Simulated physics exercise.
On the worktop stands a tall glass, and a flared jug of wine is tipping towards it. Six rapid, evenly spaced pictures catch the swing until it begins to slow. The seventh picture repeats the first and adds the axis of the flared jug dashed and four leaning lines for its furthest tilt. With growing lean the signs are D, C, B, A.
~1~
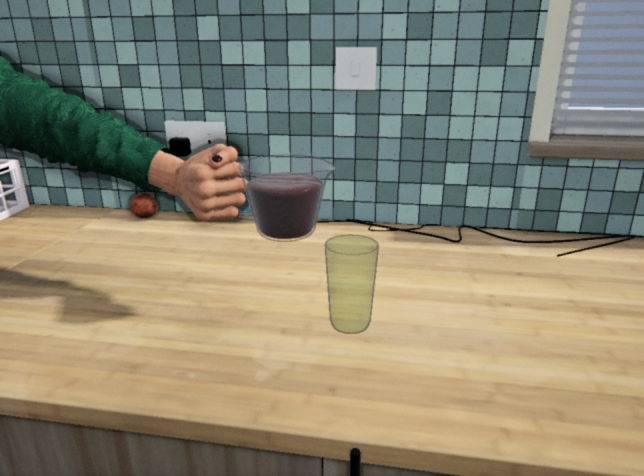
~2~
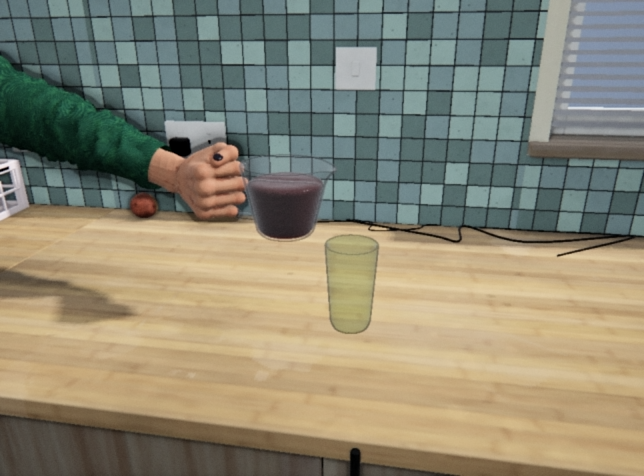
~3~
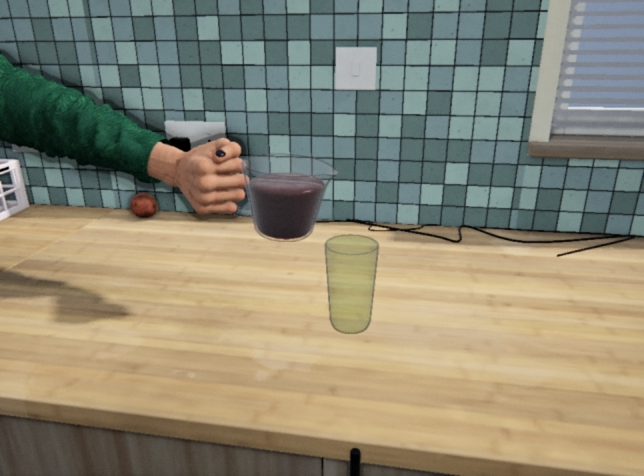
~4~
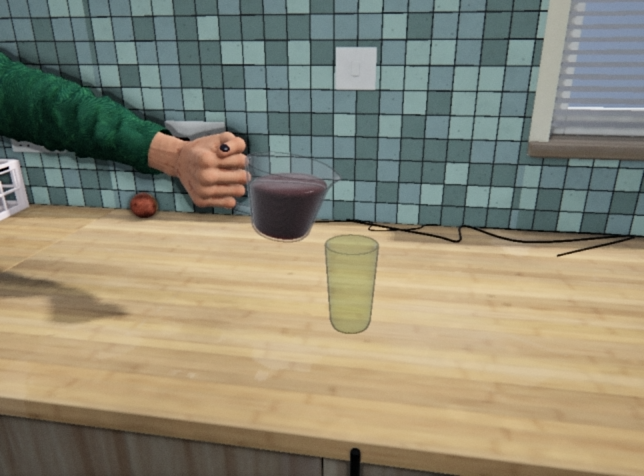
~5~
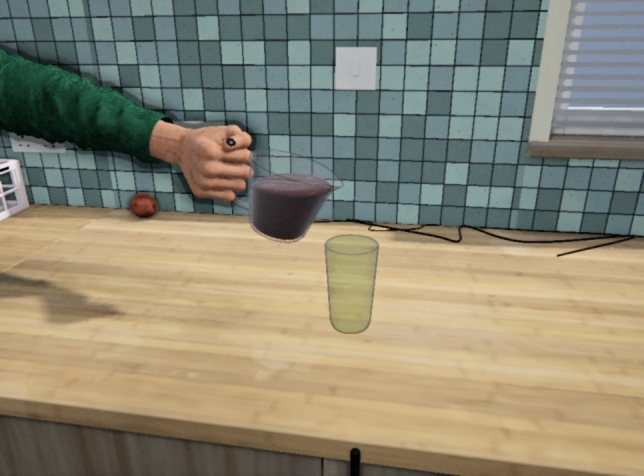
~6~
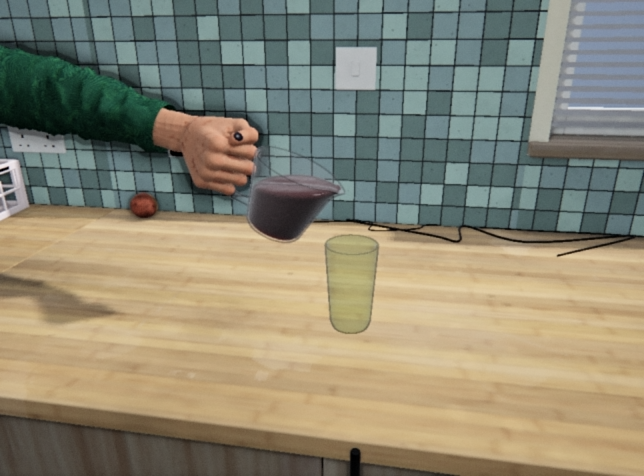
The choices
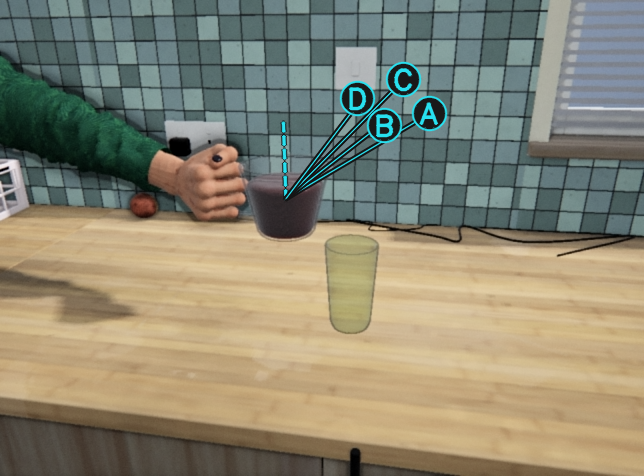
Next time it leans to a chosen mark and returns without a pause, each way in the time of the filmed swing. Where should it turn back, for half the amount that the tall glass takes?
Best: B.
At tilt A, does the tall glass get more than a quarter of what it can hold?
Yes, clearly.
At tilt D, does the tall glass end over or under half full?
Under half.
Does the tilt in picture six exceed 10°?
Yes.
In cyan, A at (414, 122); B at (369, 133); C at (391, 91); D at (350, 114).
For tilt A, the tall glass ends with about 67 % of what it can hold.
For tilt B, the tall glass ends with about 50 % of what it can hold.
For tilt C, the tall glass ends with about 34 % of what it can hold.
For tilt D, the tall glass ends with about 21 % of what it can hold.
